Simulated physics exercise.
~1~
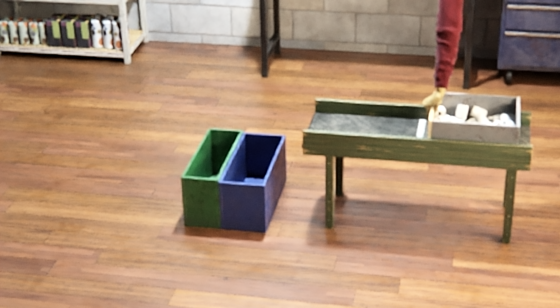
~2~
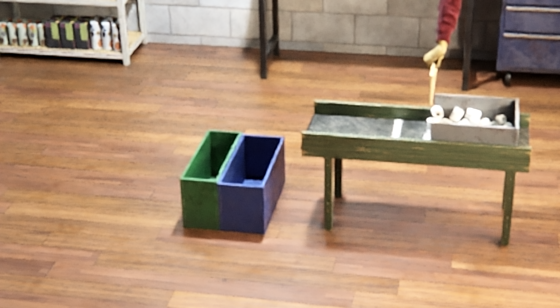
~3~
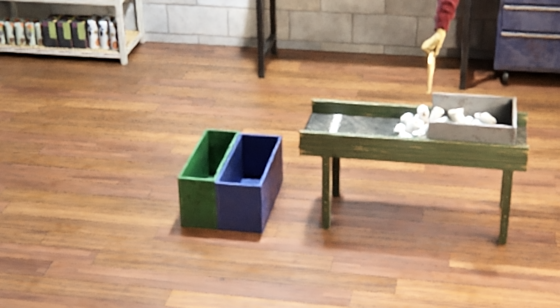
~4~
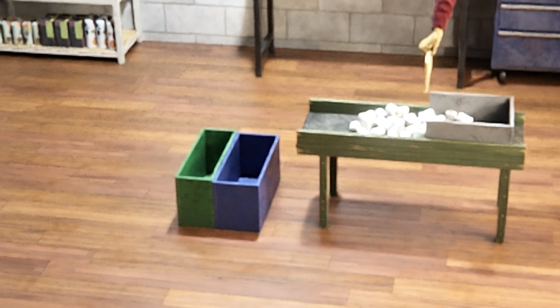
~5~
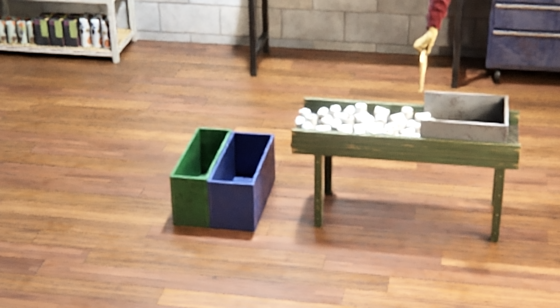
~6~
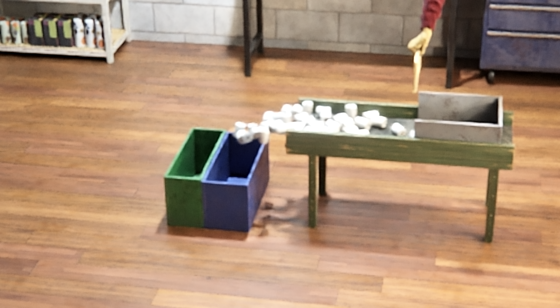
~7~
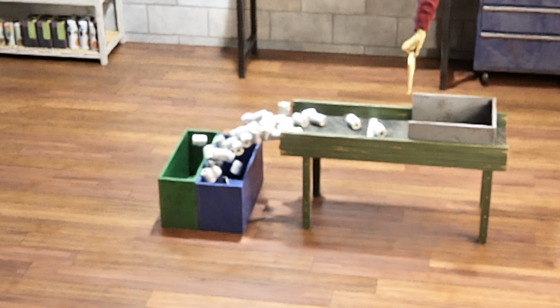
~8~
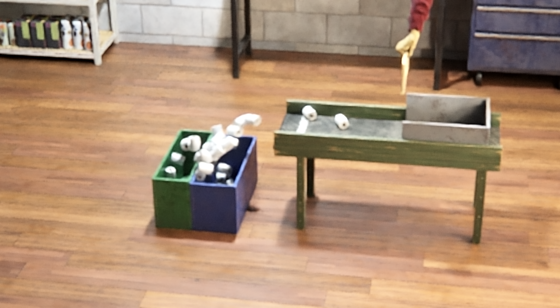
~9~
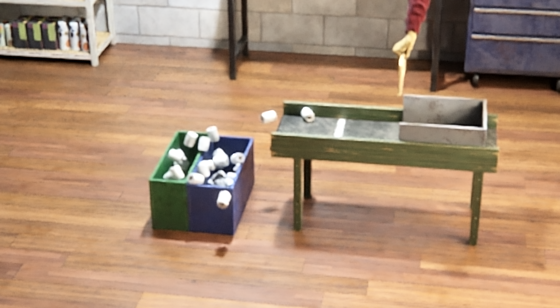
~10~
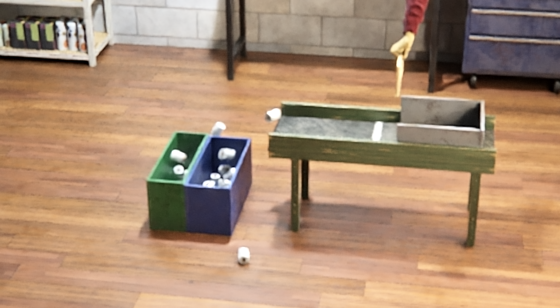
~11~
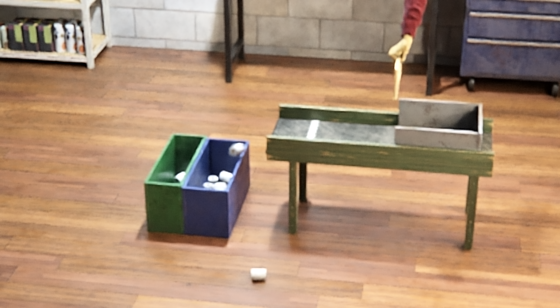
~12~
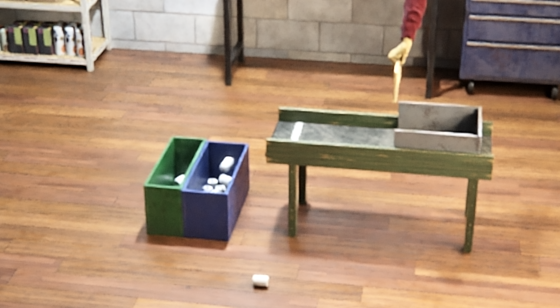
A hand lifting the gate of a grey pen, white rolls riding the belt left and tumbling mostly into a blue tub.
